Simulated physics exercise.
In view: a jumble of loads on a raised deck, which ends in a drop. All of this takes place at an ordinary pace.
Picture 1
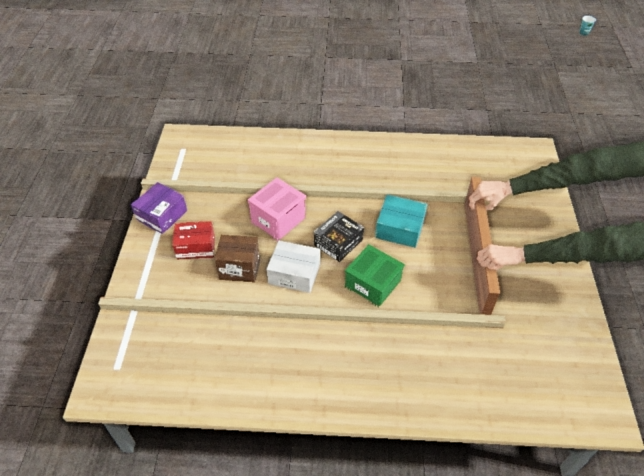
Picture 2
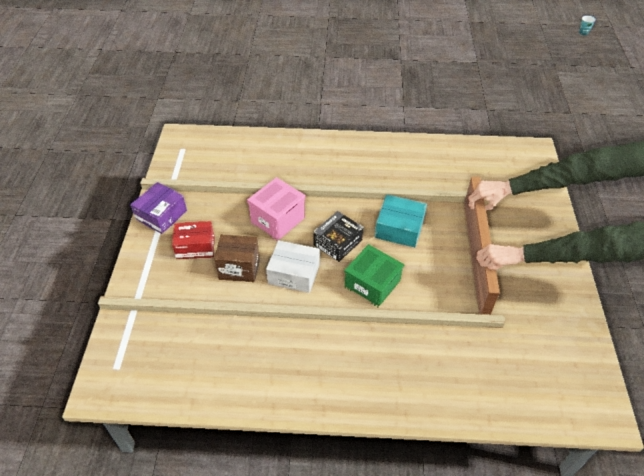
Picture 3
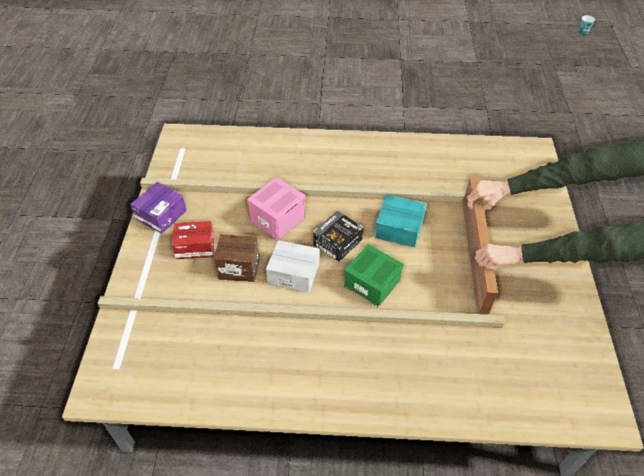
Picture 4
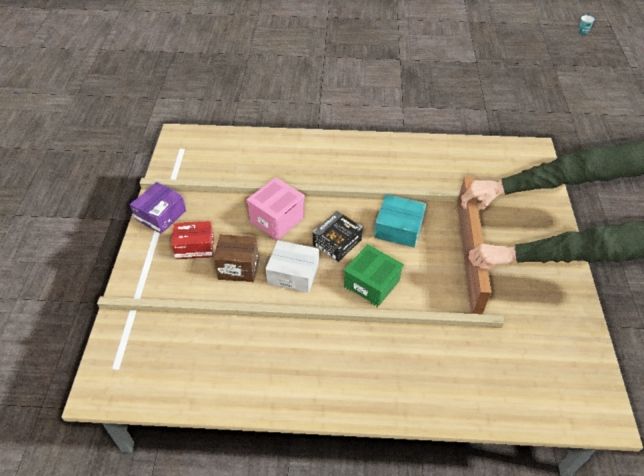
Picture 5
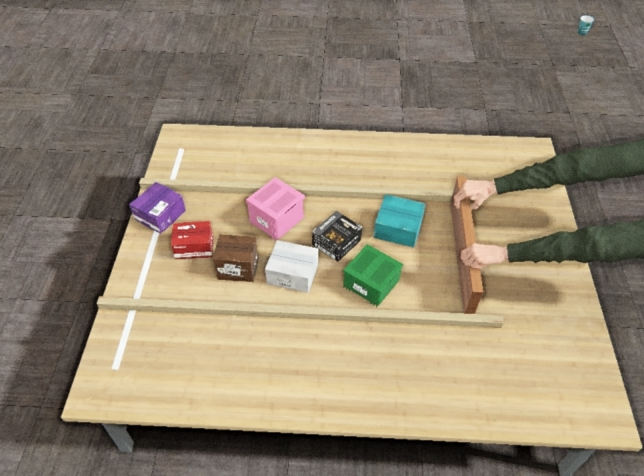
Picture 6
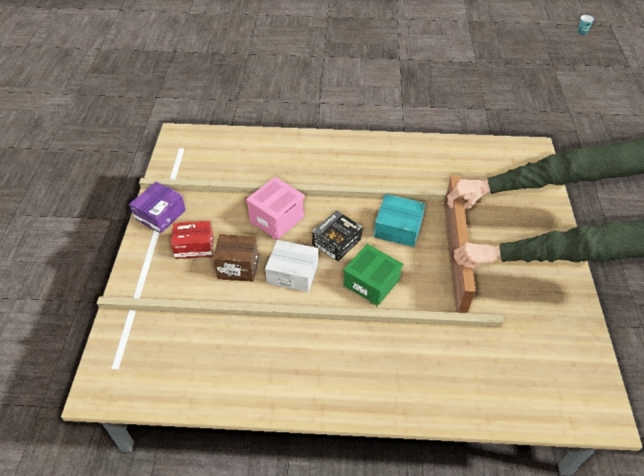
A wooden plank, held upright by two hands in green sleeves, slid slowly a short way left across the table, while the colourful boxes between the two rails stayed practically still, untouched.
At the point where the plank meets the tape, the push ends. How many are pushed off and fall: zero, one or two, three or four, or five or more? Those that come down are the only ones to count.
Honestly, the ones lost over the side add up to five and up.
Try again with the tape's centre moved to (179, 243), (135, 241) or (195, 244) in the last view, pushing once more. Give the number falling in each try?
In order: 6, 8 and 3.
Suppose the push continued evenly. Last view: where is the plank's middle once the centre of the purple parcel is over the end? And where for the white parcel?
Roughly (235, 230); roughly (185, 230).
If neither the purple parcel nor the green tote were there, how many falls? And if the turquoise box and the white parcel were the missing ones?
Tally of falls: 4 for the first try, 3 for the second.
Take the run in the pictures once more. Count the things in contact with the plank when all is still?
2 of them.
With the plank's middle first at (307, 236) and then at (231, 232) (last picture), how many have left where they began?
Tally: First 7; then 8.
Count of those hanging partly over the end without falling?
The figure is 2.
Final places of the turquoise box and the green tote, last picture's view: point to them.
Around (137, 212) and around (116, 273).
Soon after, none off yet; purple parcel at rest near (158, 207); red parcel at rest near (193, 240); brown parcel at rest near (237, 258).
Then, none off yet; purple parcel moved a little near (153, 202); red parcel moved about its own width near (151, 235); brown parcel moved well along near (144, 262).
At rest, the number that fall off is five or more; fallen, black box, white parcel, pink tote, brown parcel, red parcel and purple parcel.
